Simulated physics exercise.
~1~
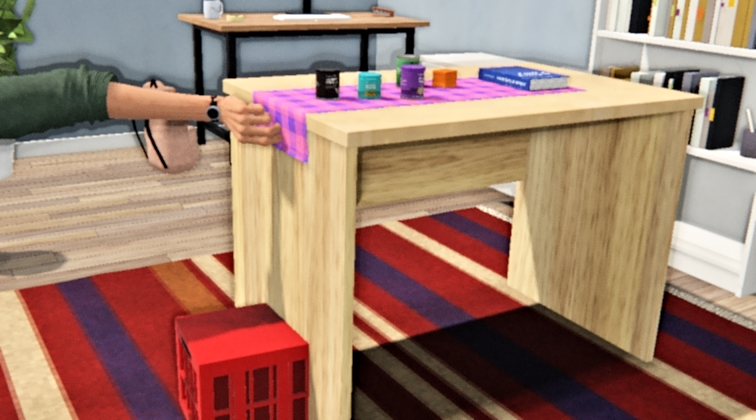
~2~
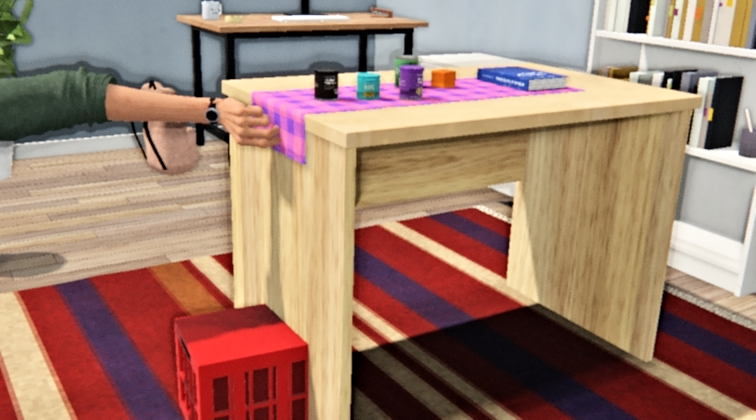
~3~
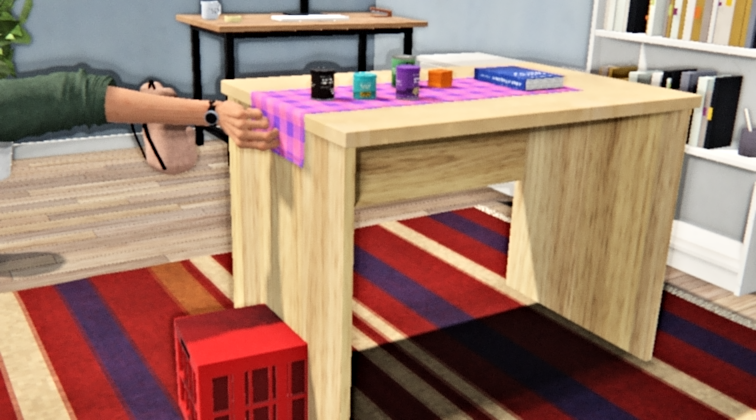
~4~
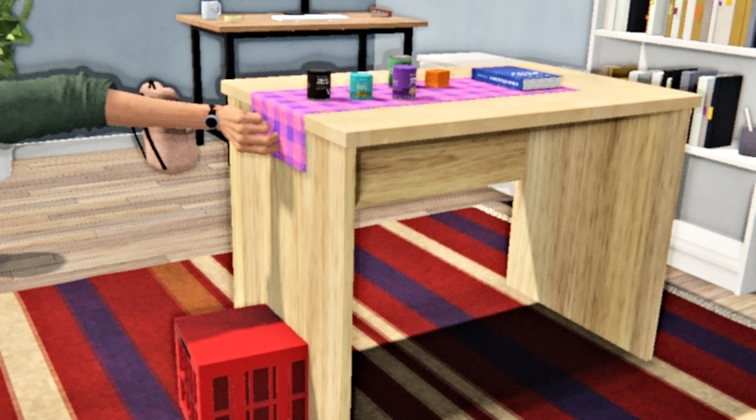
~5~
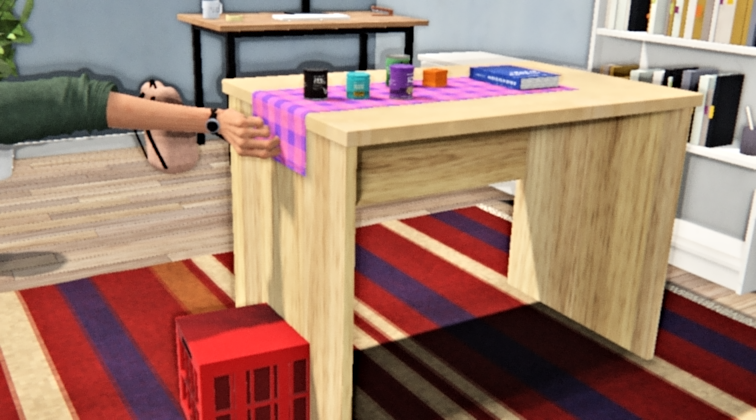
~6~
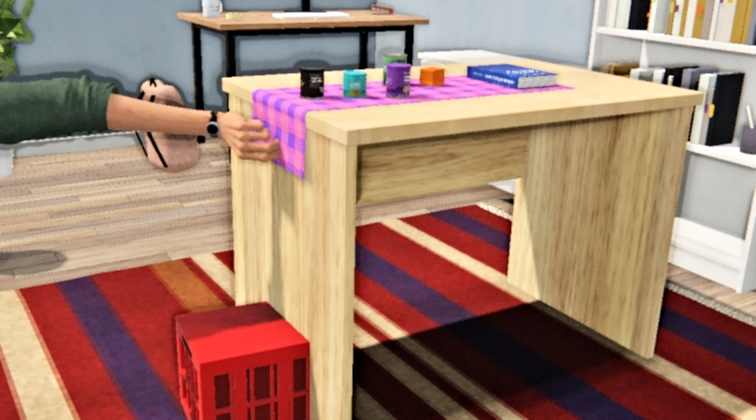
In the video, a hand at the left end of a wooden desk draws a pink checked cloth slightly over the edge, and the small cans, orange cube and blue book on it shift slowly left above a red crate.
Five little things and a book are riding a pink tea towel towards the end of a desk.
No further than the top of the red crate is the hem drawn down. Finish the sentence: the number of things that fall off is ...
... four.
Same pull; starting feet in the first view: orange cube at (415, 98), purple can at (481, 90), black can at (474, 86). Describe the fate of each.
In the end the orange cube is no longer on top, the purple can is still on top, and the black can is still on top.
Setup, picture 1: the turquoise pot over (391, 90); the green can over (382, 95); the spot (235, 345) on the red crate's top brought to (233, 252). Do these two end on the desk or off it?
Result: Turquoise pot still there, green can still there.
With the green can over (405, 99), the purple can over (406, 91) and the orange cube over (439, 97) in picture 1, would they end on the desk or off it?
The green can ends up off the top, the purple can ends up off the top, the orange cube ends up off the top.
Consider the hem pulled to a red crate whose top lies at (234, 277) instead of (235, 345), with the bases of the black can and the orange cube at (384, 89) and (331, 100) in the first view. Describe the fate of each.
Outcome for the black can: It stays. Outcome for the orange cube: It is lost.
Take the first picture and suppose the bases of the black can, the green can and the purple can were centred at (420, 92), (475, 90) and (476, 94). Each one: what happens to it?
Result - black can lost; green can retained; purple can retained.
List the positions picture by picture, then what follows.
In the first picture, hem (307, 163); black can (328, 69); turquoise pot (370, 74); purple can (413, 66); green can (408, 56); orange cube (445, 70); top of the crate (235, 345).
In the second picture, hem (306, 165); black can (327, 69).
In the third picture, hem (303, 168); turquoise pot (365, 74).
In the fourth picture, hem (306, 172); purple can (405, 67); top of the crate (235, 346).
In the fifth picture, hem (306, 176); green can (398, 56).
In the sixth picture, hem (304, 179); black can (312, 68); turquoise pot (355, 72); purple can (399, 65); green can (395, 54); orange cube (432, 68).
A little later, hem near (276, 220); black can gone.
Next, hem near (274, 304); black can, turquoise pot and purple can gone.
When it is over, hem on the crate; black can, turquoise pot, purple can and green can gone. It carries off four.
